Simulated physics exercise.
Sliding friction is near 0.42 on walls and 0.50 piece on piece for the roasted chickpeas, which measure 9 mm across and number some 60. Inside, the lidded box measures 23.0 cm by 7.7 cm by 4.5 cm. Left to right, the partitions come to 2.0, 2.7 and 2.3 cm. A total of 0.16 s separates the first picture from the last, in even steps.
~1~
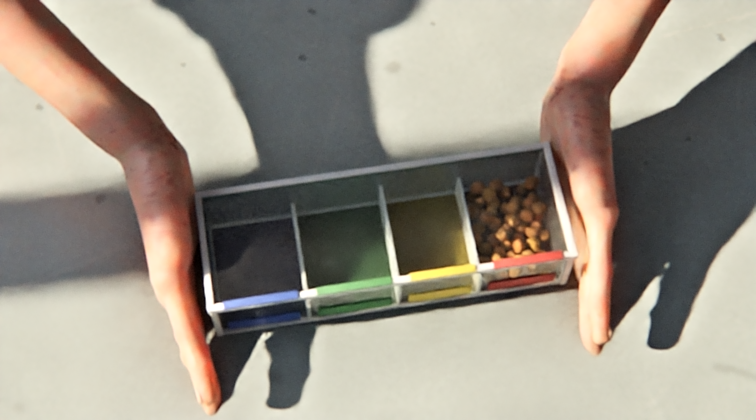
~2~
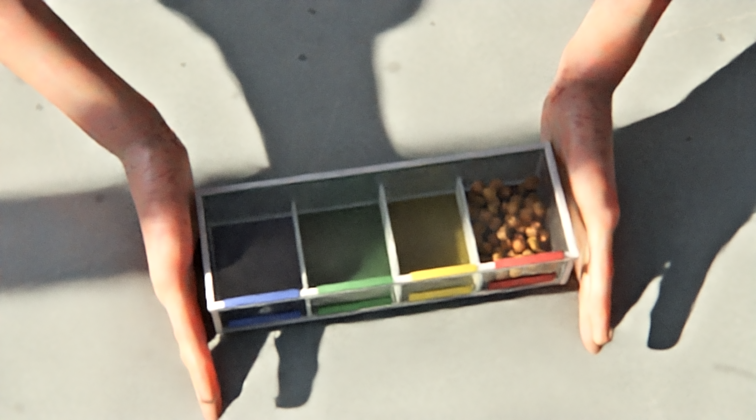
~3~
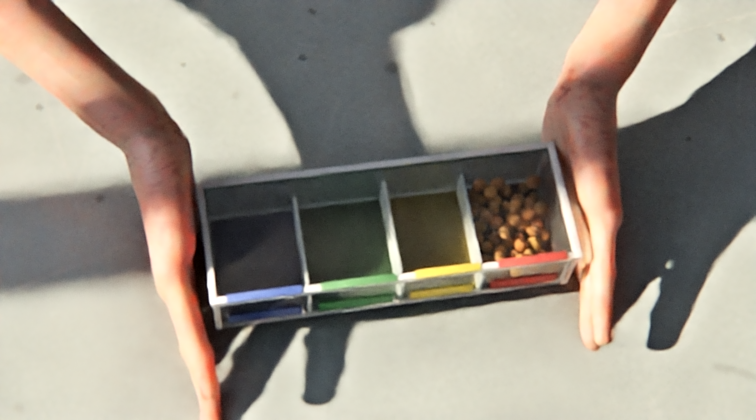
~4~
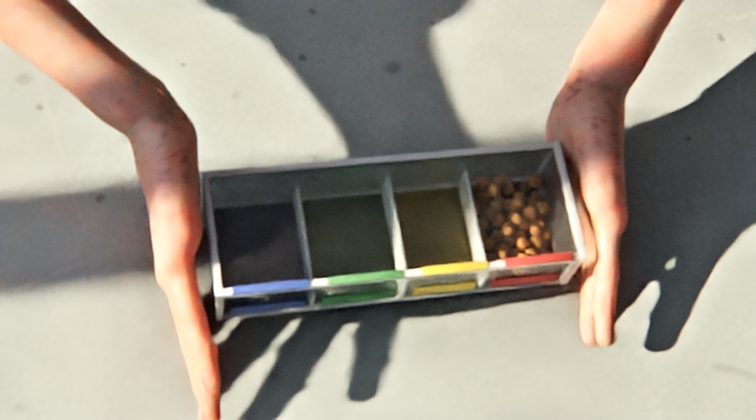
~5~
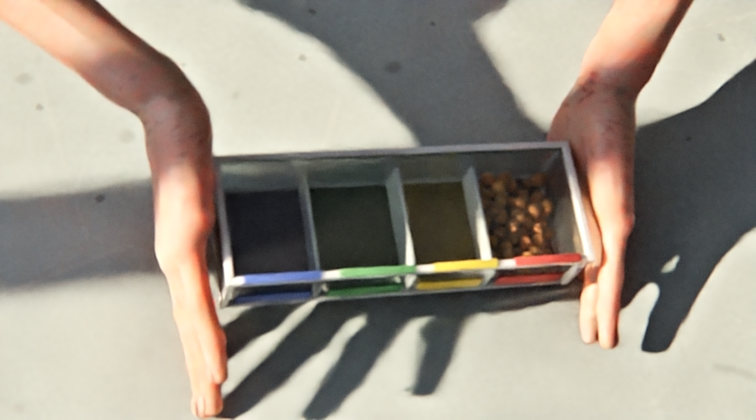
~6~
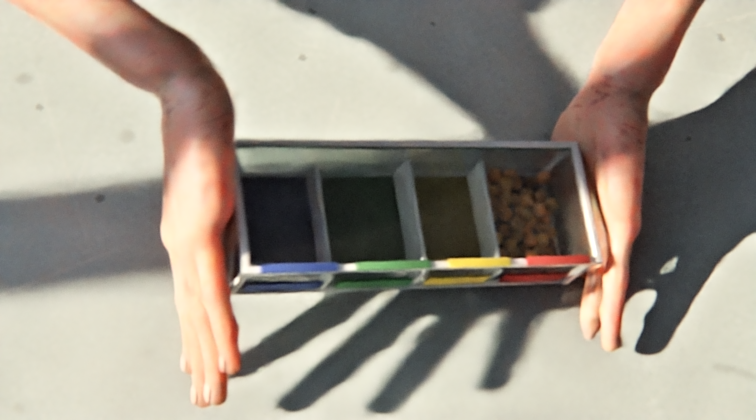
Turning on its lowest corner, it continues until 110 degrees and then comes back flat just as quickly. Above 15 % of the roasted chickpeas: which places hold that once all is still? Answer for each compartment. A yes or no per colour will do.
Red: Yes. Blue: No. Green: No. Yellow: No.
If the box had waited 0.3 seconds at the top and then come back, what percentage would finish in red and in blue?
In per cent: Red 100, blue 0.
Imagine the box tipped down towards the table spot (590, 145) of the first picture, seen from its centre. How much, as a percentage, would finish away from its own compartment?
I'd say close to 0 %.
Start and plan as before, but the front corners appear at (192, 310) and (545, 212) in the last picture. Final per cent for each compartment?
Per cent by compartment: Red 0, blue 90, green 5, yellow 0.
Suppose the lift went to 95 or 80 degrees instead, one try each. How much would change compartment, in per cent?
About 0 and 0 per cent.
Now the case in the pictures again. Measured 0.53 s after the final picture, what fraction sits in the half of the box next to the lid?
Around 60 in a hundred, give or take.
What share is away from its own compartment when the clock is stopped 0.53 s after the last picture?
0 %.
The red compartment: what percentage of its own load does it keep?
100 %.
Then, 0.53 s after the last picture, tilt 110 degrees; red 100 %.
Then, 0.88 s after the last picture, tilt 47 degrees; red 100 %.
Then, 1.32 s after the last picture, tilt 0 degrees; red 100 %.
In the end, red 100 %, blue 0 %, green 0 %, yellow 0 %.
